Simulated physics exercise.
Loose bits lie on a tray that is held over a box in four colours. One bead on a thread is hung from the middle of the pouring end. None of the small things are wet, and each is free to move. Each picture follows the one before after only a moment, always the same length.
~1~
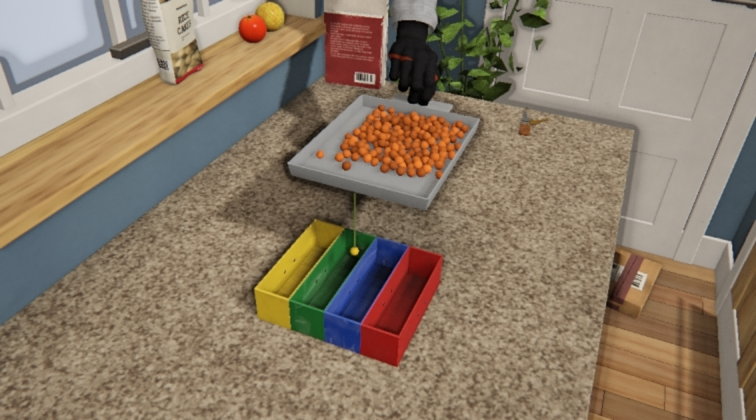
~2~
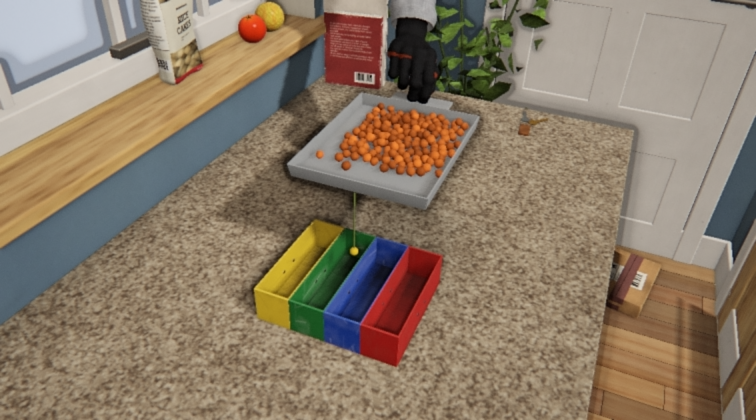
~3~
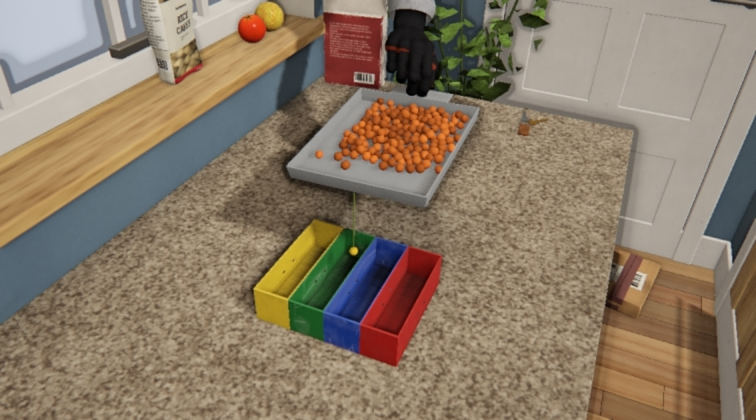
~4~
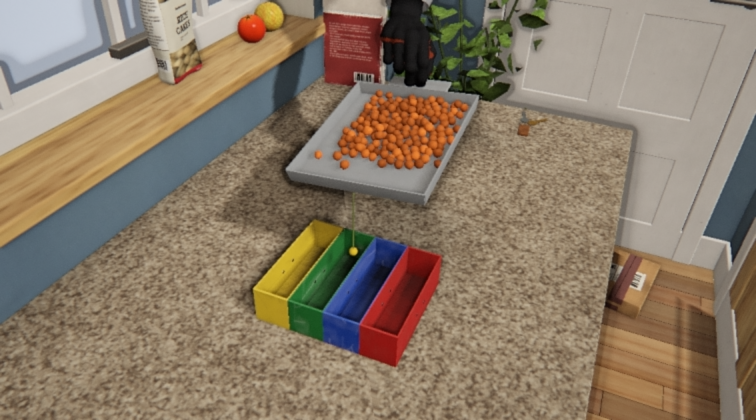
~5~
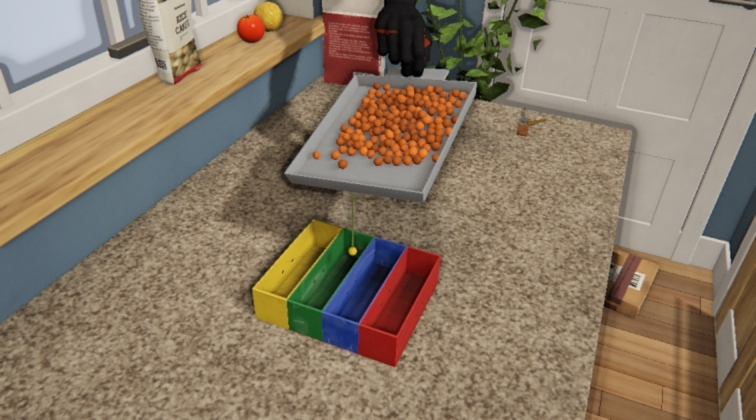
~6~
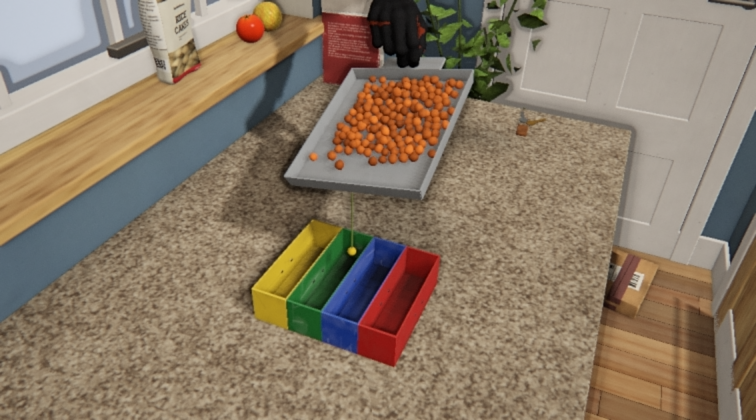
The clip shows a gloved hand at the far end of a grey tray of orange-brown pieces, above a box with yellow, green, blue and red compartments; the tray's far end gradually rises while the pieces shift very little.
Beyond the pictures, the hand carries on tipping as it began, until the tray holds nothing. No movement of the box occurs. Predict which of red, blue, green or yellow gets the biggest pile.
The biggest pile lands in yellow.
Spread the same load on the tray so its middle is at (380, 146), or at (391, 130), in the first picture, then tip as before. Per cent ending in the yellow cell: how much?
In order, 50 % then 60 %.
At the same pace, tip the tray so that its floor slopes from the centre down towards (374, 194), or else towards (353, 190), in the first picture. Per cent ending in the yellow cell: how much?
Lab note: Try one about 0 %, try two 20 %.
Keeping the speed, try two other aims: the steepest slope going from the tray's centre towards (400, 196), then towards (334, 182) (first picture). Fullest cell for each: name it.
First: That red cell. Second: The cell in yellow.
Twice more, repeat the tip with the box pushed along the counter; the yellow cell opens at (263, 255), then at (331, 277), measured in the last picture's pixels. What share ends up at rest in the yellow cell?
40 %, 10 %.
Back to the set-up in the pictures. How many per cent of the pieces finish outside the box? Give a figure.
Some 40 percent of the load.
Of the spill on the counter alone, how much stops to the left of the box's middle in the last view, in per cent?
I make it about 100 percent or so.
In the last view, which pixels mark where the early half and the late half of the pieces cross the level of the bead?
The first part passes (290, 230); everything after passes (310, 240).
Soon after the last picture, tray tipped steeply; nearly all on the tray; a stray few in the yellow cell; a stray few falling or outside the box.
A little later, tray tipped past a quarter turn; about half on the tray; a small part in the yellow cell; a stray few in the green cell; about half falling or outside the box.
Later still, tray tipped past a quarter turn; about half in the yellow cell; a small part in the green cell; about half falling or outside the box.
At rest, tray tipped past a quarter turn; about half in the yellow cell; a small part in the green cell; none in the red cell; none in the blue cell; about half outside the box.
